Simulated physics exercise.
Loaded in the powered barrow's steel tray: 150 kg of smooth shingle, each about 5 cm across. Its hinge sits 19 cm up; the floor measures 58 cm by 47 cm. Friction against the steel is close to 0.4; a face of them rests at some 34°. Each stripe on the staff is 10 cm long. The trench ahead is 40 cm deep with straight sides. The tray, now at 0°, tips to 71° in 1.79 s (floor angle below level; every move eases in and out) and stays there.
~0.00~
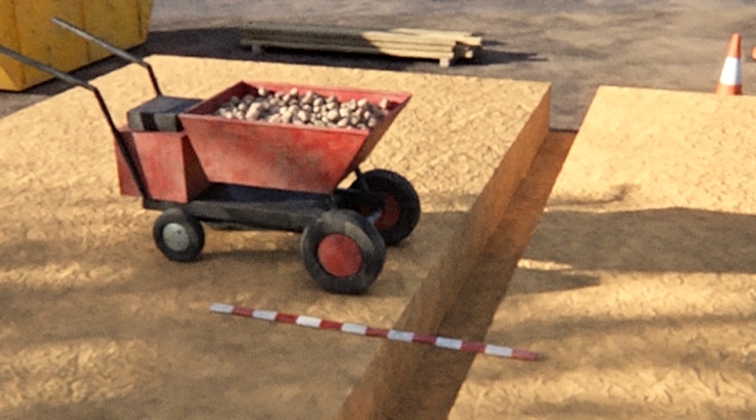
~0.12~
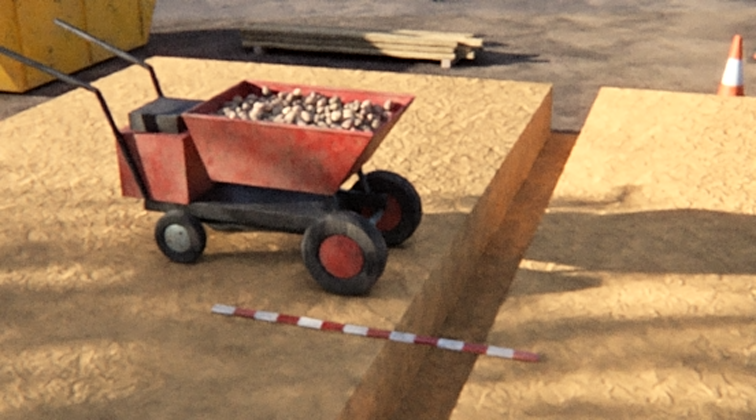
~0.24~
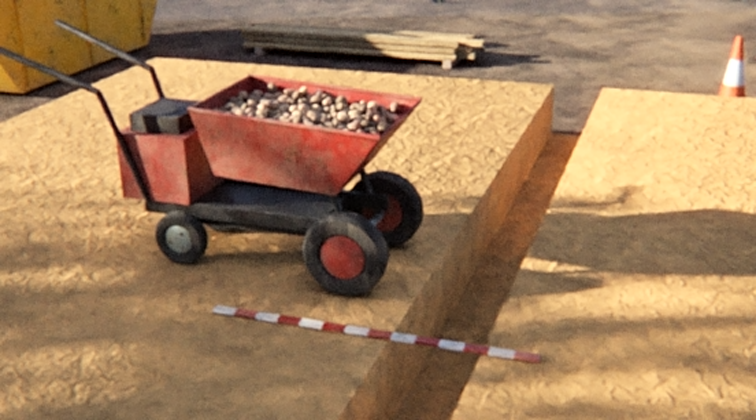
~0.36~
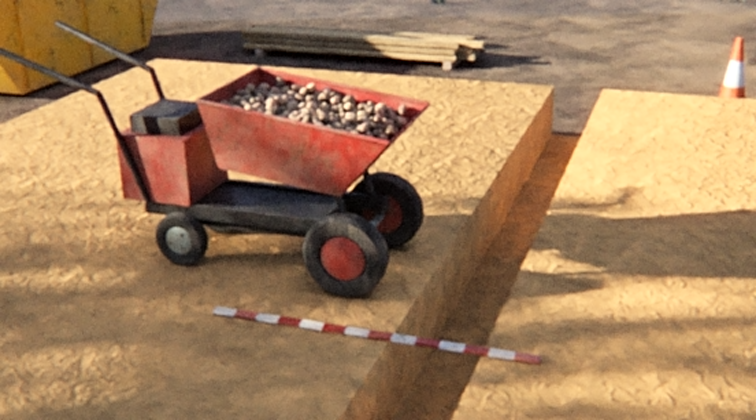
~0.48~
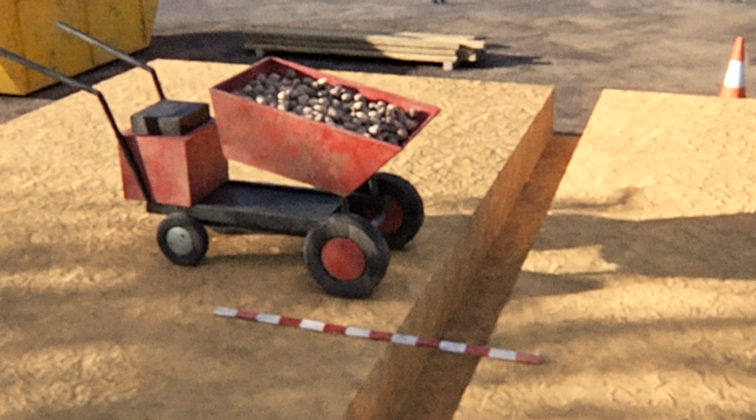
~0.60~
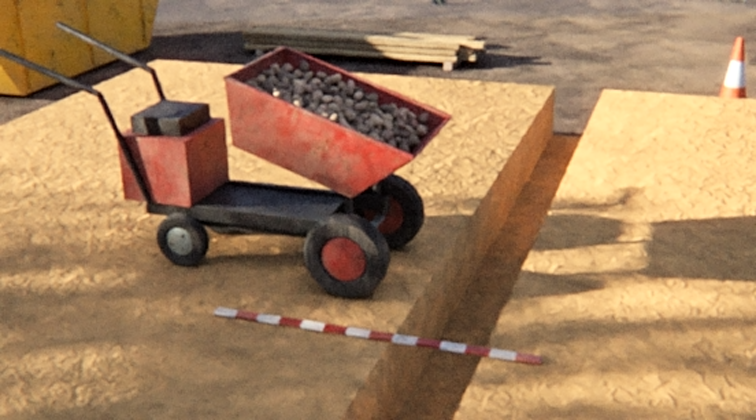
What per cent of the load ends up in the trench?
About 35 per cent.
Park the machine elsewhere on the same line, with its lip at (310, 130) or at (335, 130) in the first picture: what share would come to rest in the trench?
Near 95 per cent from the first place, 65 from the second.
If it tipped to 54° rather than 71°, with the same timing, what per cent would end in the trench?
It would be near 30 per cent.
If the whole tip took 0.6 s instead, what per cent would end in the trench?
In that case some 20 per cent.
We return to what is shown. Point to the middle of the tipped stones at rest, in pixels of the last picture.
Around (548, 288).
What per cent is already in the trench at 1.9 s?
About 5 per cent by then.
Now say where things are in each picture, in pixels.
In the first picture, lip at (369, 133), floor tilted 0°, highest stones at (314, 105).
In the second picture, lip at (373, 135), floor tilted 1°, highest stones at (304, 105); the stones move at 0.1 m/s on average.
In the third picture, lip at (380, 138), floor tilted 3°, highest stones at (269, 98); the stones move at 0.3 m/s on average.
In the fourth picture, lip at (389, 143), floor tilted 7°, highest stones at (265, 93); the stones move at 0.4 m/s on average.
In the fifth picture, lip at (401, 150), floor tilted 13°, highest stones at (267, 85); the stones move at 0.5 m/s on average.
In the sixth picture, the tray is at 19°, its lip at (413, 158); the top of the load is at (280, 75); the stones move at 0.5 m/s on average.
After 1.3 s the floor is at 60°; 99 % in the tray, 1 % in the trench; the foremost stones are at (500, 233).
After 1.9 s the floor is at 71°; 44 % in the tray, 7 % in the trench, 49 % past the trench; the foremost stones are at (662, 297).
After 2.2 s the floor is at 71°; 20 % in the tray, 15 % in the trench, 65 % past the trench; the foremost stones are at (755, 306).
After 4.2 s the floor is at 71°; 0 % in the tray, 35 % in the trench, 65 % past the trench; the foremost stones are past the picture's edge.
